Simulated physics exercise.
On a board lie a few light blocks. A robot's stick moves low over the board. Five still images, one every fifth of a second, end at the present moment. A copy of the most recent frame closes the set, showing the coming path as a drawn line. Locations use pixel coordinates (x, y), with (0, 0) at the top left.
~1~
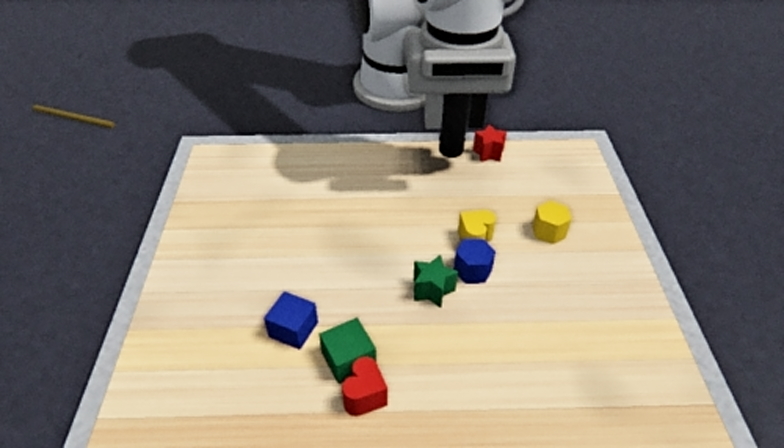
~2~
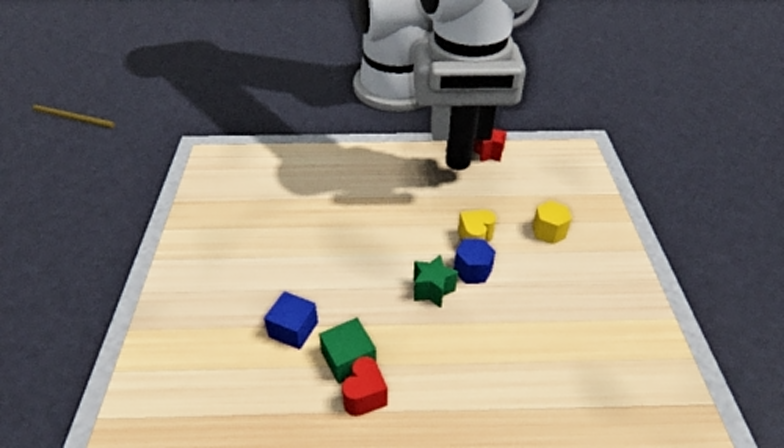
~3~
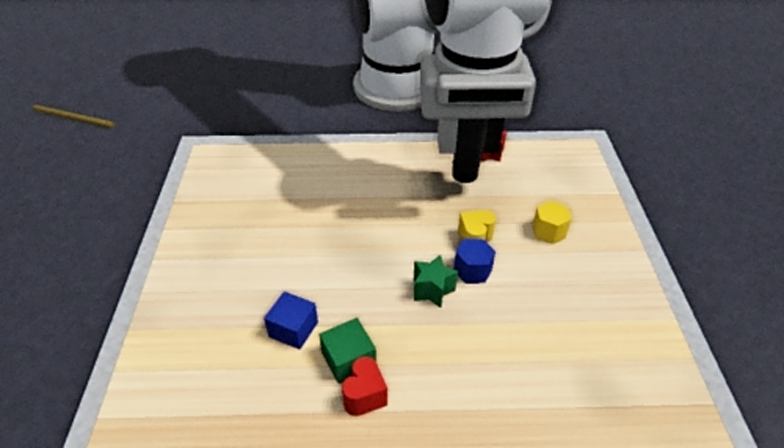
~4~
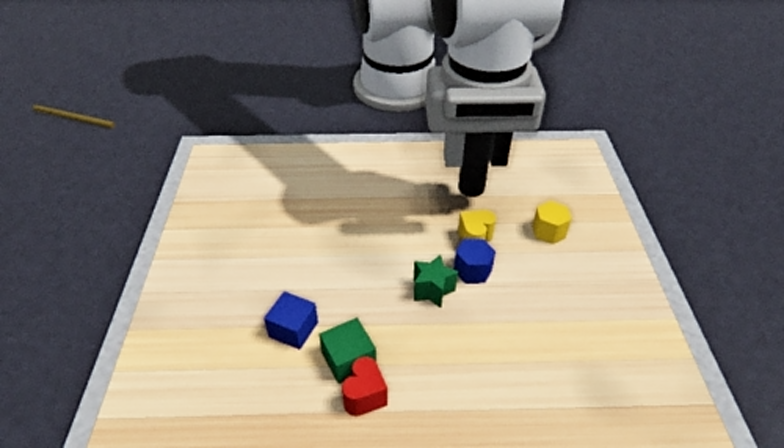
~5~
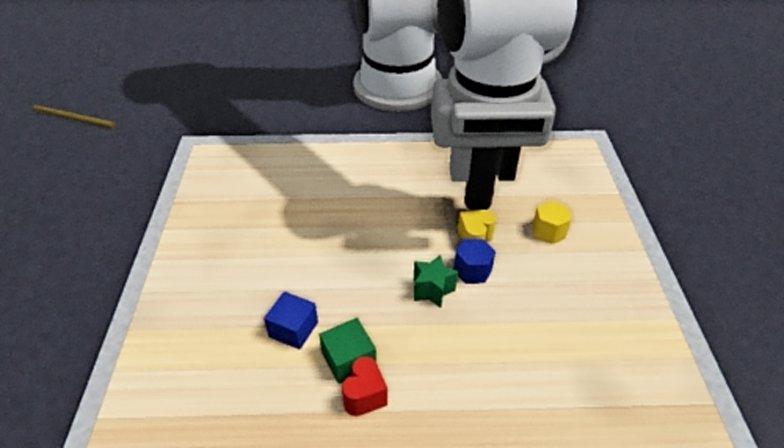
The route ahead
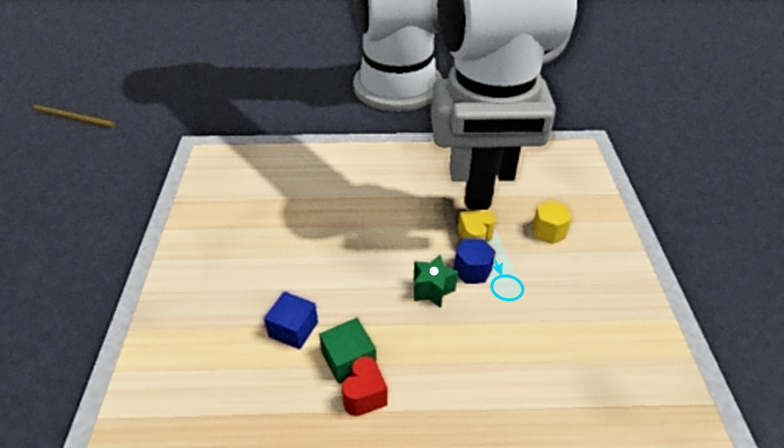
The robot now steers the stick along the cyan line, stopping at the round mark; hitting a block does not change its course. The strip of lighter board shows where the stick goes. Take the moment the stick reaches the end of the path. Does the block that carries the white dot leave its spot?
Final answer: Yes.
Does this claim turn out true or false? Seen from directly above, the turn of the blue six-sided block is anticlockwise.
That is true.
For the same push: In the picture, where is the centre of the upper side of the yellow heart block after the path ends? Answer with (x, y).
At pixel (470, 252).
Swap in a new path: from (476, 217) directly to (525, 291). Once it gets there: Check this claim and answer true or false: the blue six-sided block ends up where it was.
False.
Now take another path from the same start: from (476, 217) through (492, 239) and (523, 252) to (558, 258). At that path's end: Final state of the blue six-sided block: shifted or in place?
It moves.
The drawn path runs straight from (476, 217) to (507, 288); the dot is on the green star block.
On the path given first. One third of the way, stick (487, 225); blue six-sided block (471, 266), turned 20° anticlockwise; yellow heart block (477, 238), turned 40° clockwise.
Two thirds of the way, stick (498, 249); green star block (430, 278), turned 30° clockwise; blue six-sided block (466, 275), turned 40° anticlockwise; yellow heart block (471, 251), turned 70° clockwise.
At the end, stick (510, 274); green star block (428, 278), turned 35° clockwise; blue six-sided block (465, 278), turned 40° anticlockwise; yellow heart block (470, 252), turned 75° clockwise; yellow six-sided block not moved.
